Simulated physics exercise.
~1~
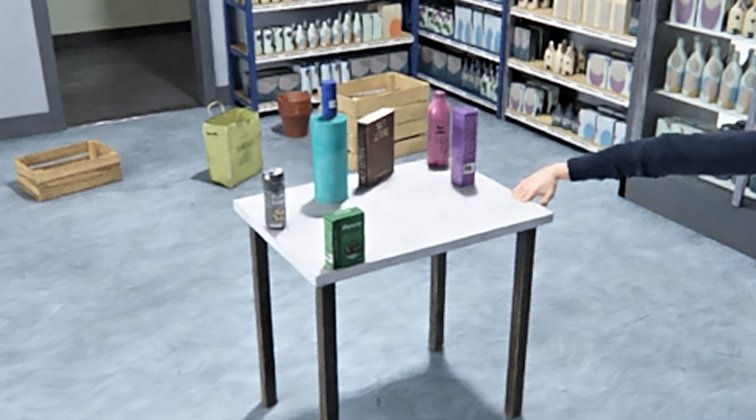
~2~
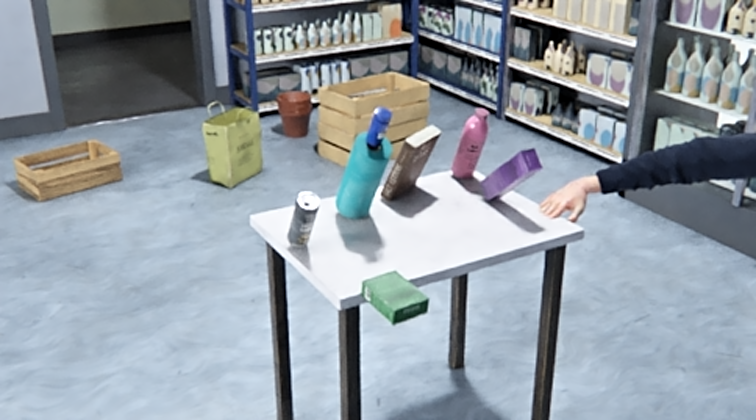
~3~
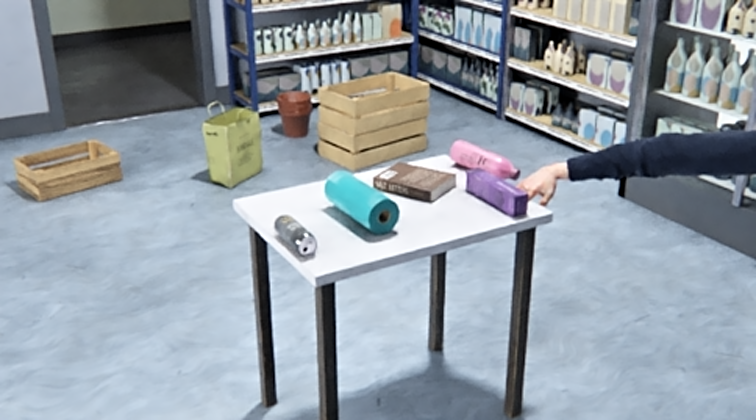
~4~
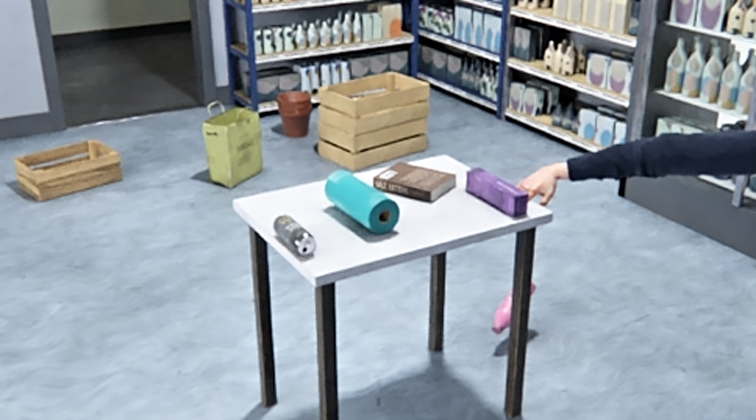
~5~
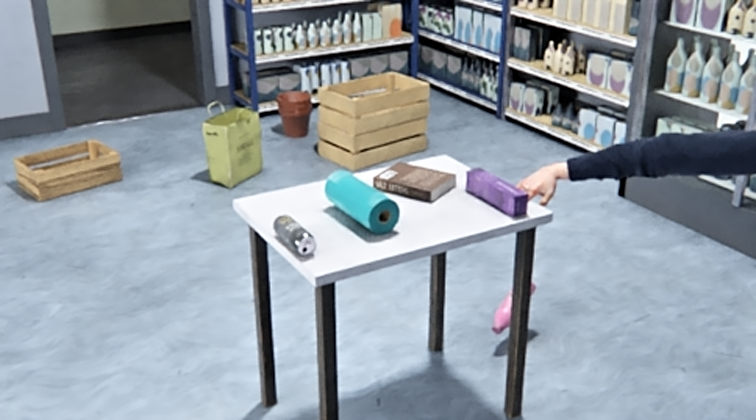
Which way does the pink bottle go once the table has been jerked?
It goes down, tipping onto its side on the tabletop and then dropping over the edge to the floor.
